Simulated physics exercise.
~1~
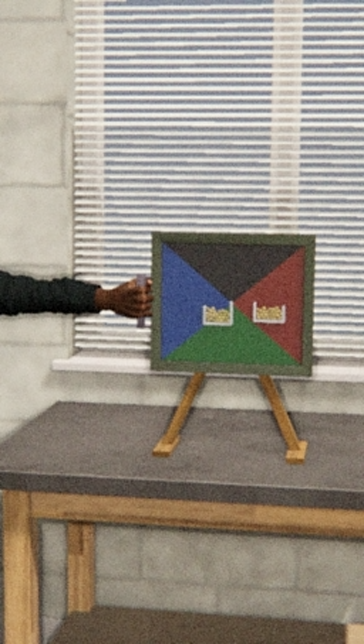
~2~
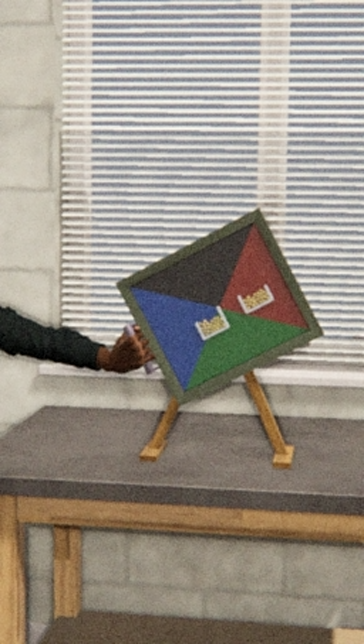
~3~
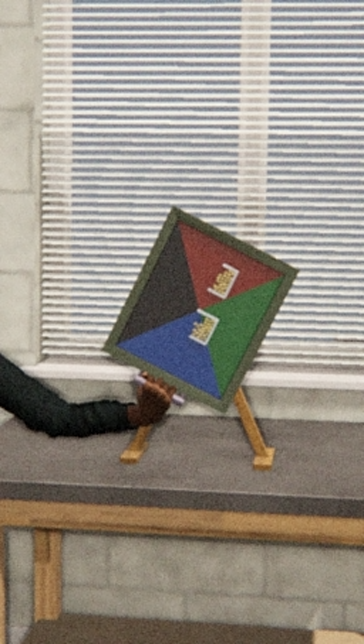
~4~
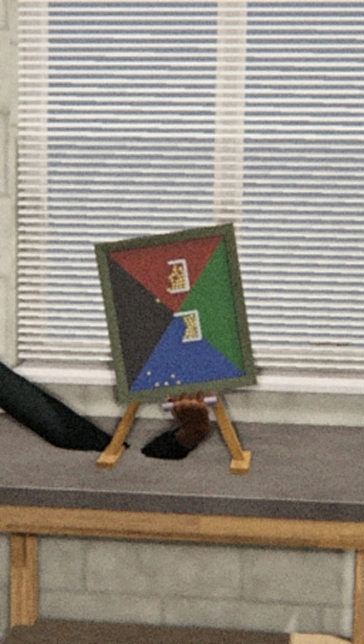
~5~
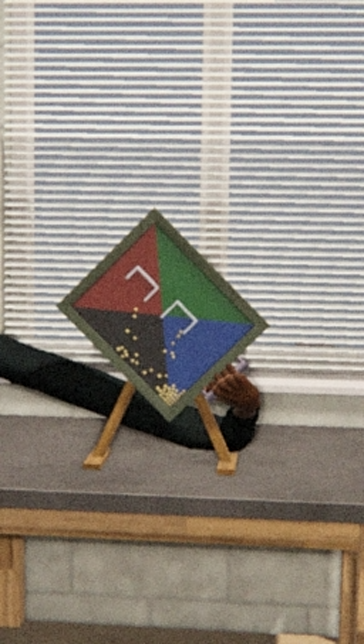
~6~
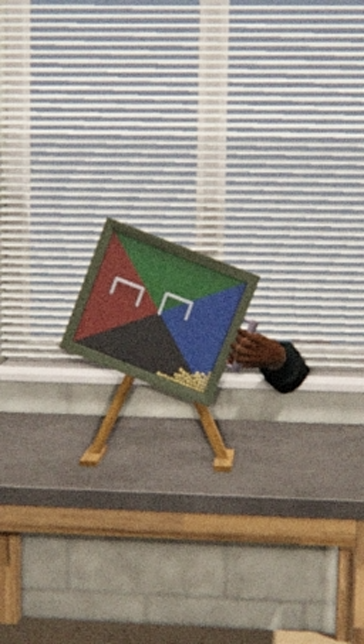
A hand turns a framed four-coloured box anticlockwise until its beans spill into the bottom corner.
